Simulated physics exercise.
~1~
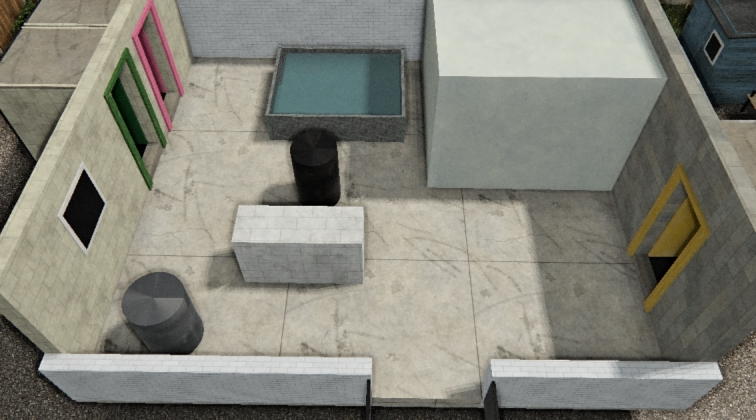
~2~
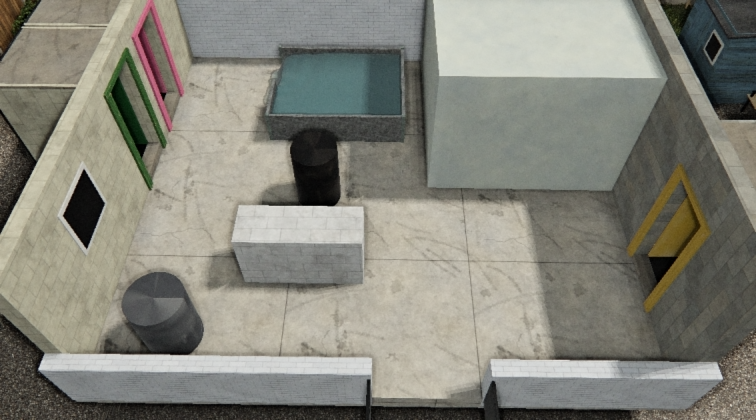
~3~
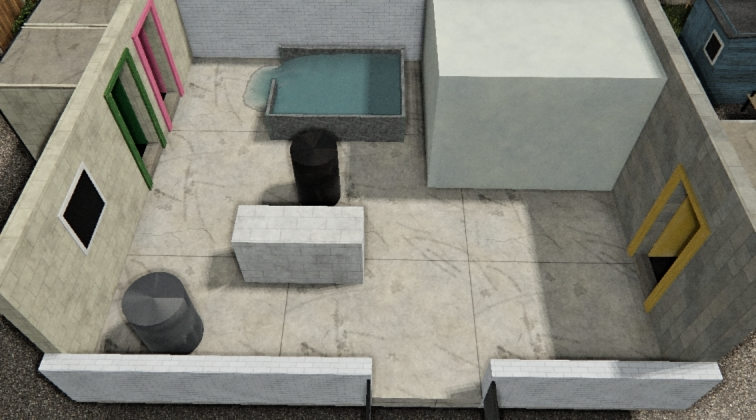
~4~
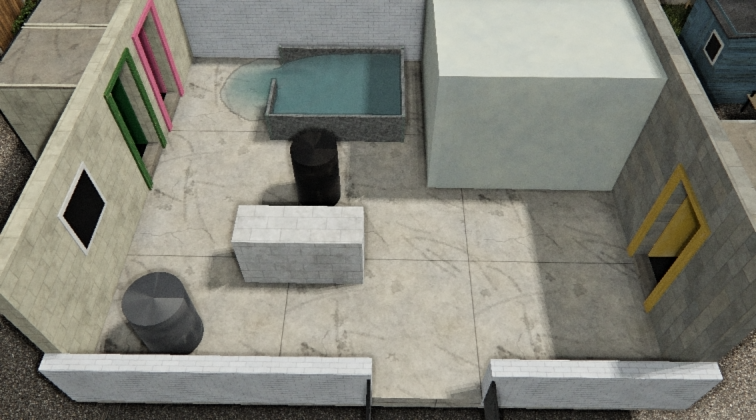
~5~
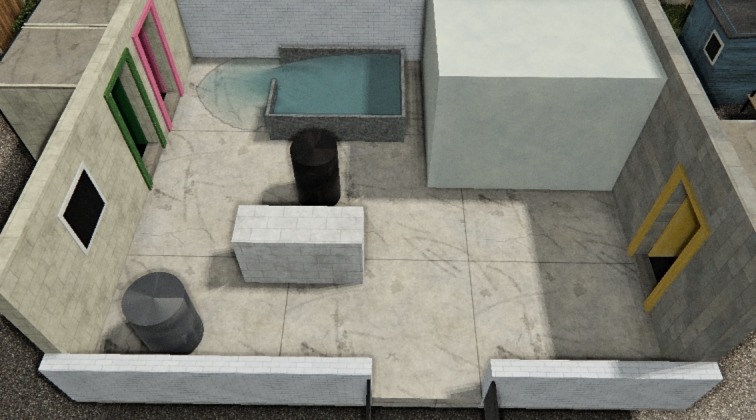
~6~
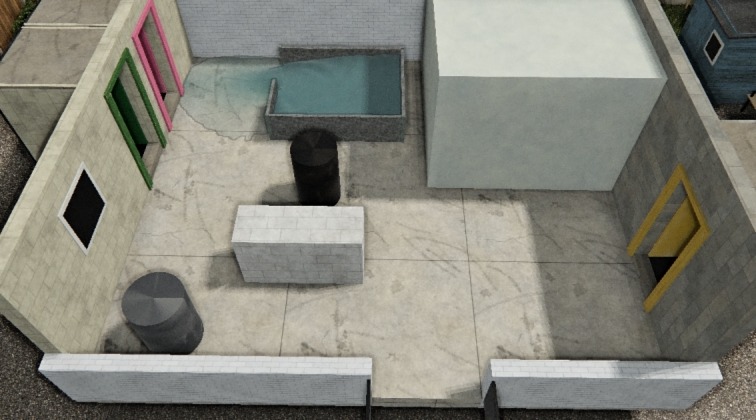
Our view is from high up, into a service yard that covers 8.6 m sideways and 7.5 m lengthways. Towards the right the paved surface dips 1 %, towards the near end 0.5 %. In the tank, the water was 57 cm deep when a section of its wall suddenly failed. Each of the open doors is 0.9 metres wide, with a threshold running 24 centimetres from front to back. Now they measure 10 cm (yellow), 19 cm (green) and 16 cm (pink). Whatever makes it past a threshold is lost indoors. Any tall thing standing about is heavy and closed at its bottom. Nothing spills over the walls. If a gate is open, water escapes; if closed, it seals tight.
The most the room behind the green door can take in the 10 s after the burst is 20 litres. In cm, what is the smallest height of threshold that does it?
Roughly 6 cm high.
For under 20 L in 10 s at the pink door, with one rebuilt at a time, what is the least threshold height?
The pink door needs around 22 cm.
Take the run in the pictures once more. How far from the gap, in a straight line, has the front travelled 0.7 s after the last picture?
Around 3.0 m from the gap.
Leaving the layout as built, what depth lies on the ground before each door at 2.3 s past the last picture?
Depth at yellow 0 cm, at green 11 cm, at pink 24 cm.
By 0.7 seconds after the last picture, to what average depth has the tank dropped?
It averages close to 45 centimetres.
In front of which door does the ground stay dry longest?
Yellow.
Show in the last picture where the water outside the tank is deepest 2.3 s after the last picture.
Around (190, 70).
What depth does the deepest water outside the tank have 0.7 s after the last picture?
Around 45 centimetres.
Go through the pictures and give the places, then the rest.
The first frame shows the tank at (339, 83) is whole and still, 57 cm deep; the green door at (140, 128) is dry.
In the second frame, the front is at (268, 103), 0.2 m from the gap at (281, 81); 0.2 m2 of floor is wet, 57 cm left at the back.
In the third frame, the front is at (249, 100), 0.7 m from the gap at (282, 82); 0.7 m2 of floor is wet, 57 cm left at the back.
In the fourth frame, the front is at (225, 94), 1.2 m from the gap at (282, 82); 1.7 m2 of floor is wet, 57 cm left at the back.
In the fifth frame, the front is at (200, 90), 1.7 m from the gap at (282, 82); 2.8 m2 of floor is wet, 57 cm left at the back.
In the sixth frame, the front is at (181, 99), 2.1 m from the gap at (282, 82); 3.9 m2 of floor is wet, 57 cm left at the back; 1.4 m in a straight line remain to the green door at (140, 128).
Then, 0.7 s after the last picture water covers 10 % of the floor, deepest (45 cm) near (202, 60); it has not reached the green door.
Then, 2.3 s after the last picture water covers 25 % of the floor, deepest (32 cm) near (190, 70); 11 cm at the green door, 0 litres in over its 19 cm threshold.
Then, 9.3 s after the last picture water covers 95 % of the floor, deepest (12 cm) near (417, 64); 5 cm at the green door, 0 litres in over its 19 cm threshold.
At the green door as built, the water peaked near 11 cm, 2.5 s after the last picture.
Run again over the same 10 s with other heights there, 30 litres in over 5 cm, 11 litres over 7 cm. The limit of 20 litres is kept from about 6 cm up.
